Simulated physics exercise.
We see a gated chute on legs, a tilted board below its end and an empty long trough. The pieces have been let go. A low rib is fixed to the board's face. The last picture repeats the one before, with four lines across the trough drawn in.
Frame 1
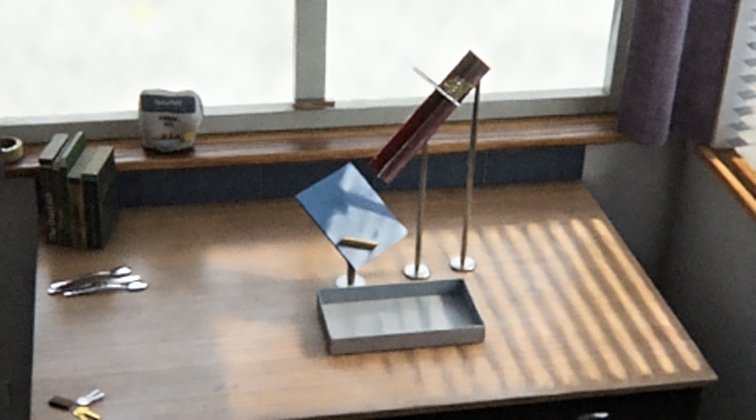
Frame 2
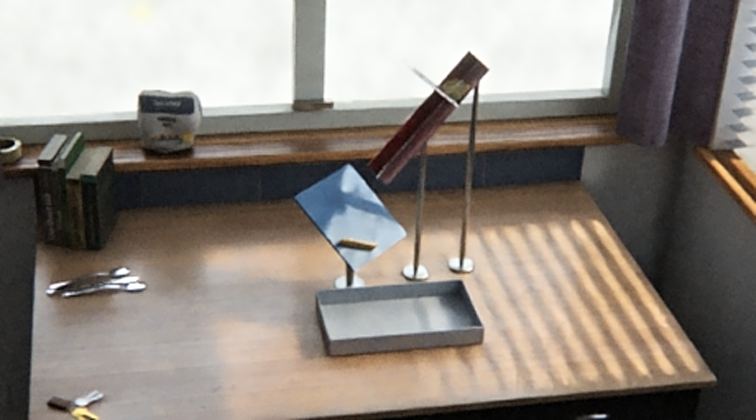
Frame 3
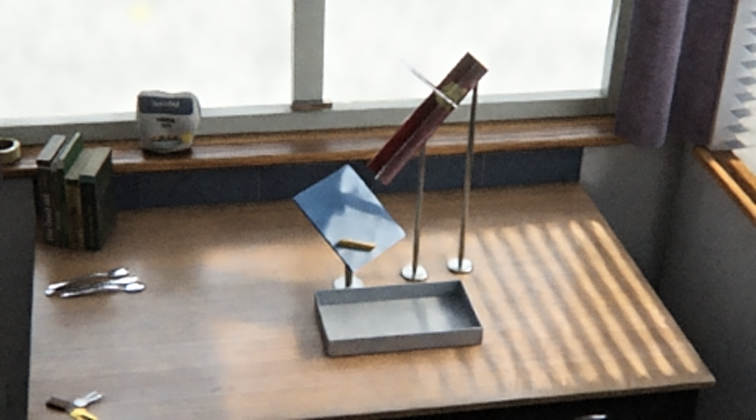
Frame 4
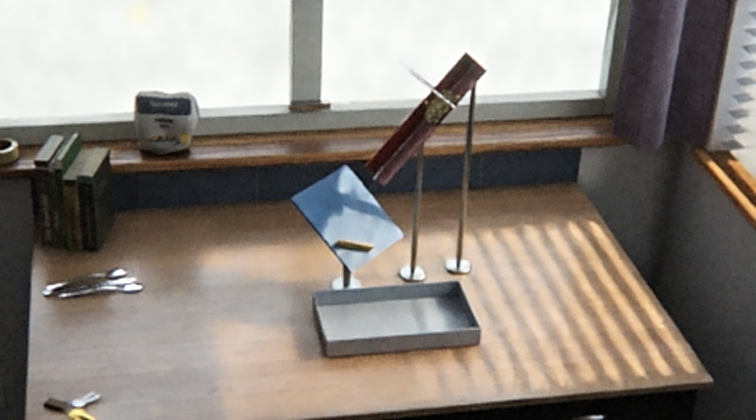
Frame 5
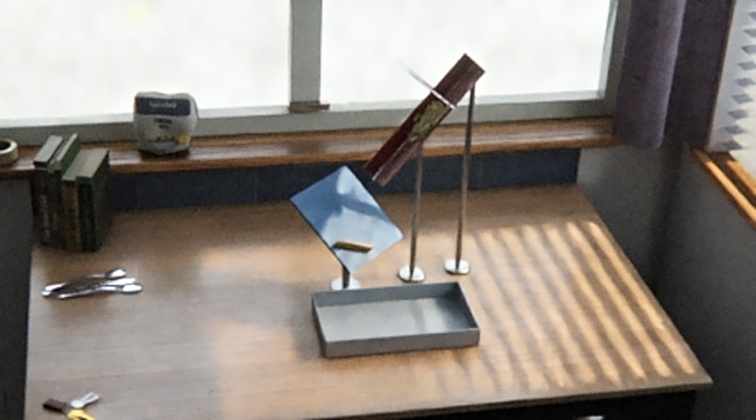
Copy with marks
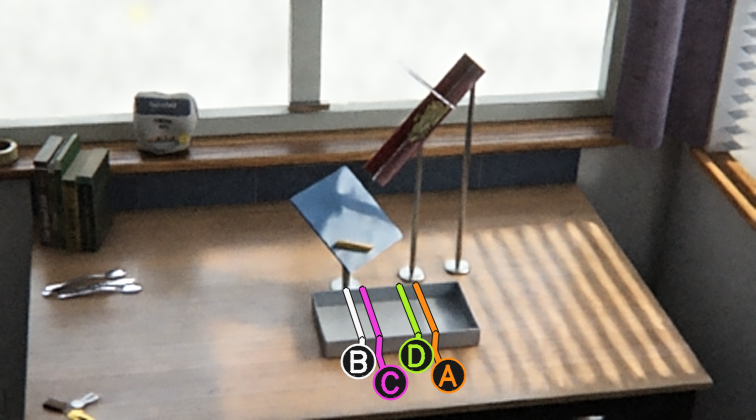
In the video, a steep reddish chute on thin legs stands above a tilted bluish board and an empty gray tray on a wooden desk. A small mass of pale material slides partway down the chute.
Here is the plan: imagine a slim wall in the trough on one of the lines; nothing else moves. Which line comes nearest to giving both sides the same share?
D.
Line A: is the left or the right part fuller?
More lands on the left.
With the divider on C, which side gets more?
Right.
On the marked copy, line A crosses the front rim at (435, 332); line B crosses the front rim at (362, 338); line C crosses the front rim at (379, 337); line D crosses the front rim at (418, 334).
If A is chosen, of what is caught, the larger part on the left of the divider, about a tenth on the right.
If B is chosen, of what is caught, about a tenth on the left of the divider, the larger part on the right.
If C is chosen, of what is caught, about a tenth on the left of the divider, the larger part on the right.
If D is chosen, of what is caught, roughly two thirds on the left of the divider, roughly a third on the right.
